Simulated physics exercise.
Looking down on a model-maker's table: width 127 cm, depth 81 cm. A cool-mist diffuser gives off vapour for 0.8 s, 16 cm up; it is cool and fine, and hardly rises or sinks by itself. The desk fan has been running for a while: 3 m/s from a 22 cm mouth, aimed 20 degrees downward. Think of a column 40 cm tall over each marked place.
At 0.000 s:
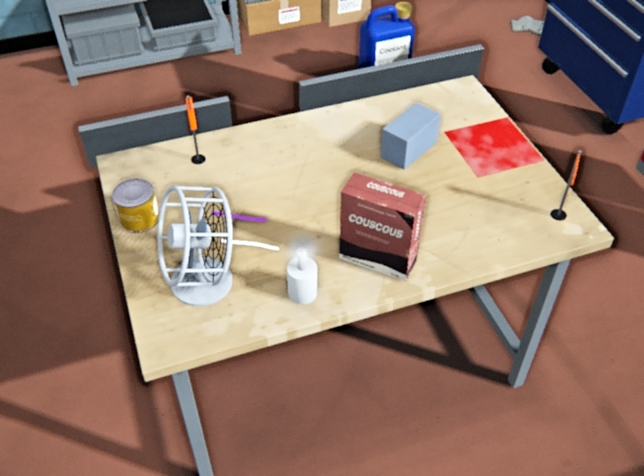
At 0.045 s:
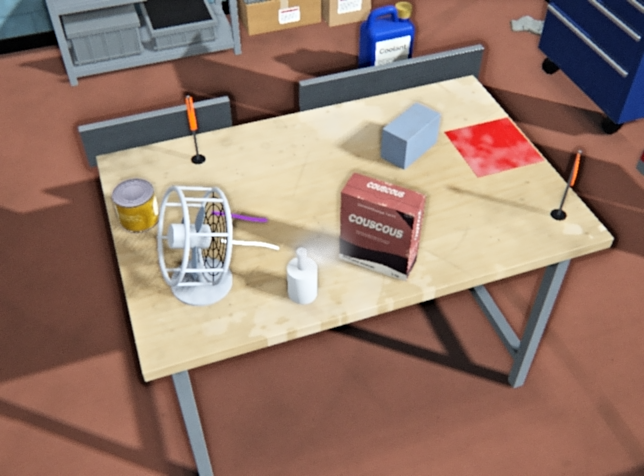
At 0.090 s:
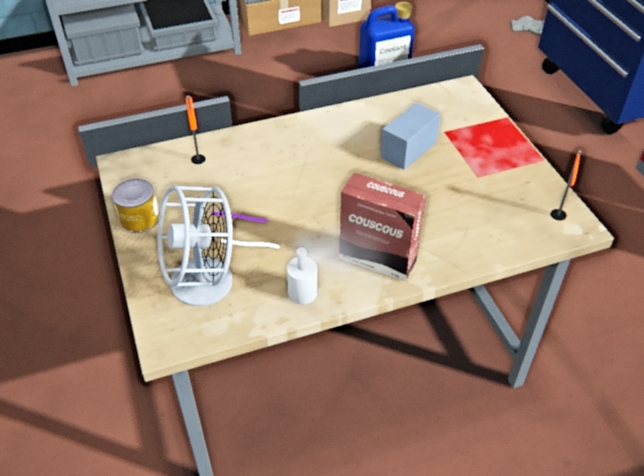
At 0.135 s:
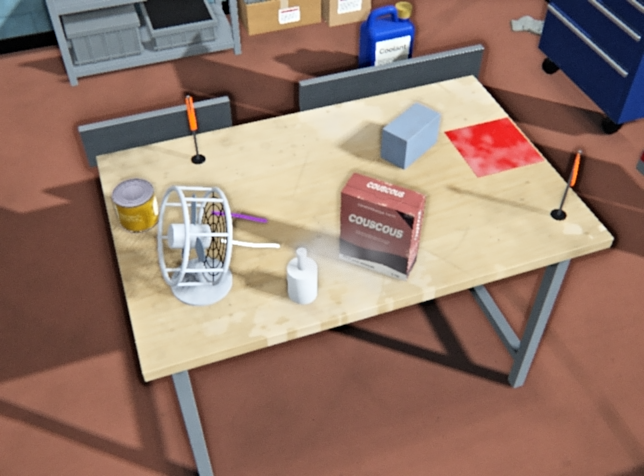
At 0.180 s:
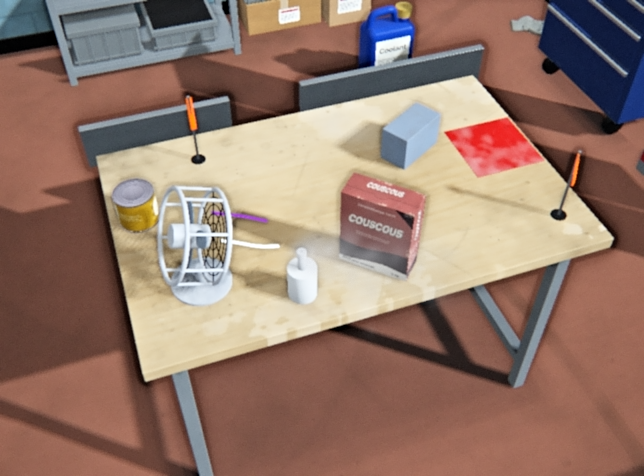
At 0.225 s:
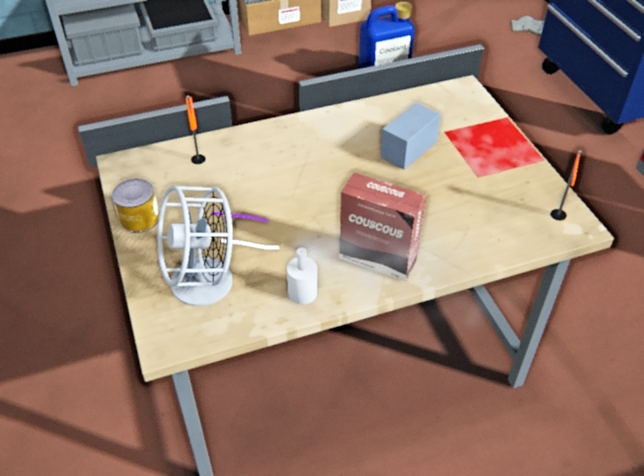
The video shows a desk fan beside a small white bottle-shaped diffuser on a wooden table, as pale vapour first gathers above the diffuser, then drifts right and slightly downward, spreading thinly across the front of a couscous box.
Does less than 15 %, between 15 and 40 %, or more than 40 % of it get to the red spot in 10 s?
It is less than 15 % that passes there.
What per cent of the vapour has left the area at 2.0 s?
Near 80 %.
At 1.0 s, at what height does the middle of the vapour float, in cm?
About 18 cm.
By 1.0 s, 40 % is gone from the area; 0 % has passed over the red spot, and the middle of the rest is near (510, 261).
By 2.0 s, 76 % is gone from the area; 0 % has passed over the red spot.
By 4.0 s, 96 % is gone from the area; 0 % has passed over the red spot.
By 10.0 s, 100 % is gone from the area; 0 % has passed over the red spot.
